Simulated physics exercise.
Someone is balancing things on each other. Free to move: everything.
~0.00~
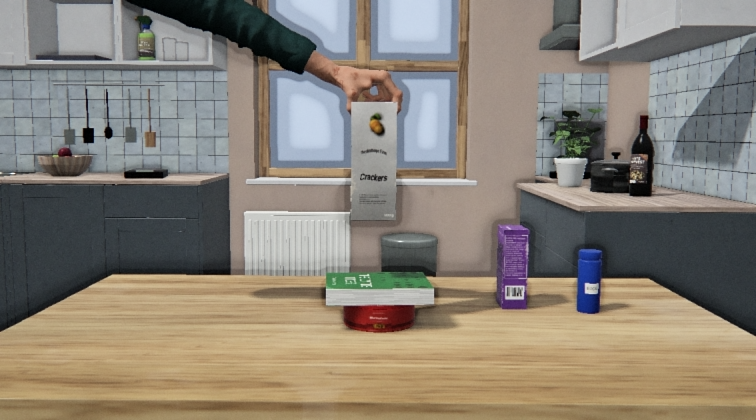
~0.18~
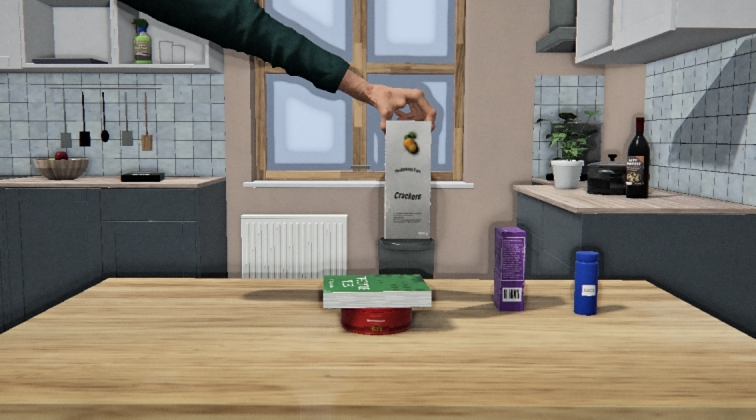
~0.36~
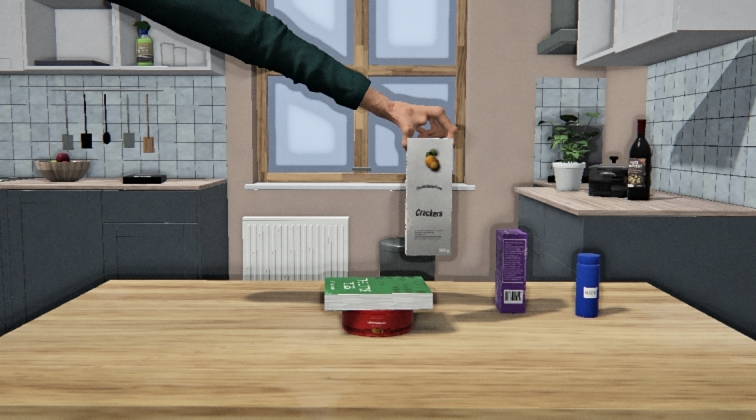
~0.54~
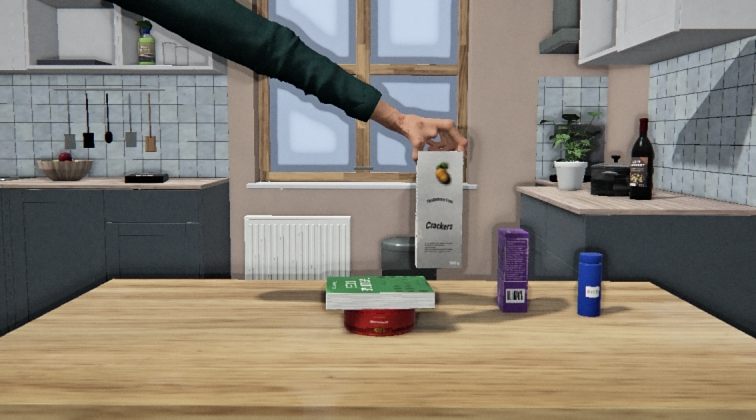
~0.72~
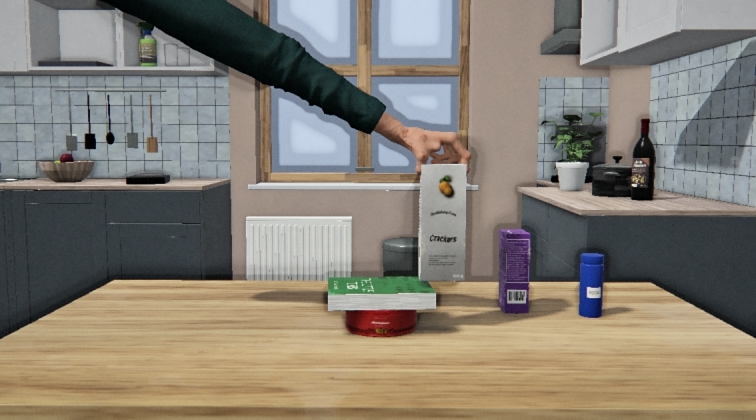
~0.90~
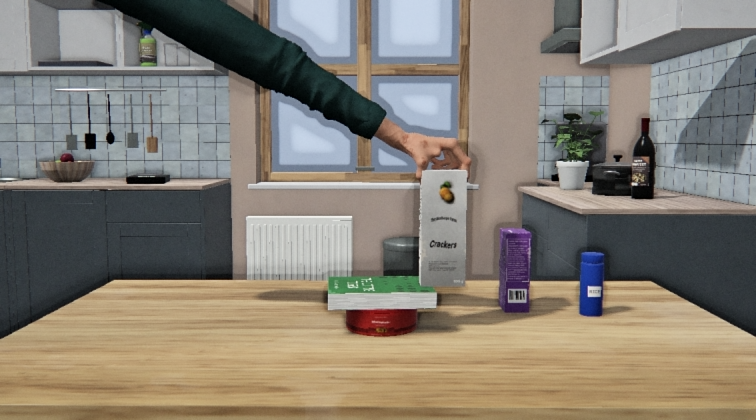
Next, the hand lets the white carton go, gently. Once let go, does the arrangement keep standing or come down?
The arrangement comes down.
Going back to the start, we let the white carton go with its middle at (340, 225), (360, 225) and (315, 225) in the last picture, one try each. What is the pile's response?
The pile remains standing in the first case, remains standing in the second case and collapses in the third case.
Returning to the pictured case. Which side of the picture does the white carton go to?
Result: Further right.
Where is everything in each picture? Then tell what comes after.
The first picture shows coming down; white carton (374, 161); green book (377, 288).
The second picture shows coming down; white carton (408, 179); red tub (376, 313).
The third picture shows coming down; white carton (429, 196); green book (376, 293).
The fourth picture shows coming down; white carton (438, 209); red tub (380, 314).
The fifth picture shows coming down; white carton (442, 222); green book (379, 293).
The sixth picture shows in place under the hand; white carton (442, 227); red tub (382, 314).
After 1.30 s, white carton now fallen.
After 1.40 s, things are still on the move.
After 1.90 s, nothing new.
In the end (4.0 s), fallen, white carton; the other 4 unmoved. At the end, from the last picture's camera, white carton near (514, 304). The pile comes apart.
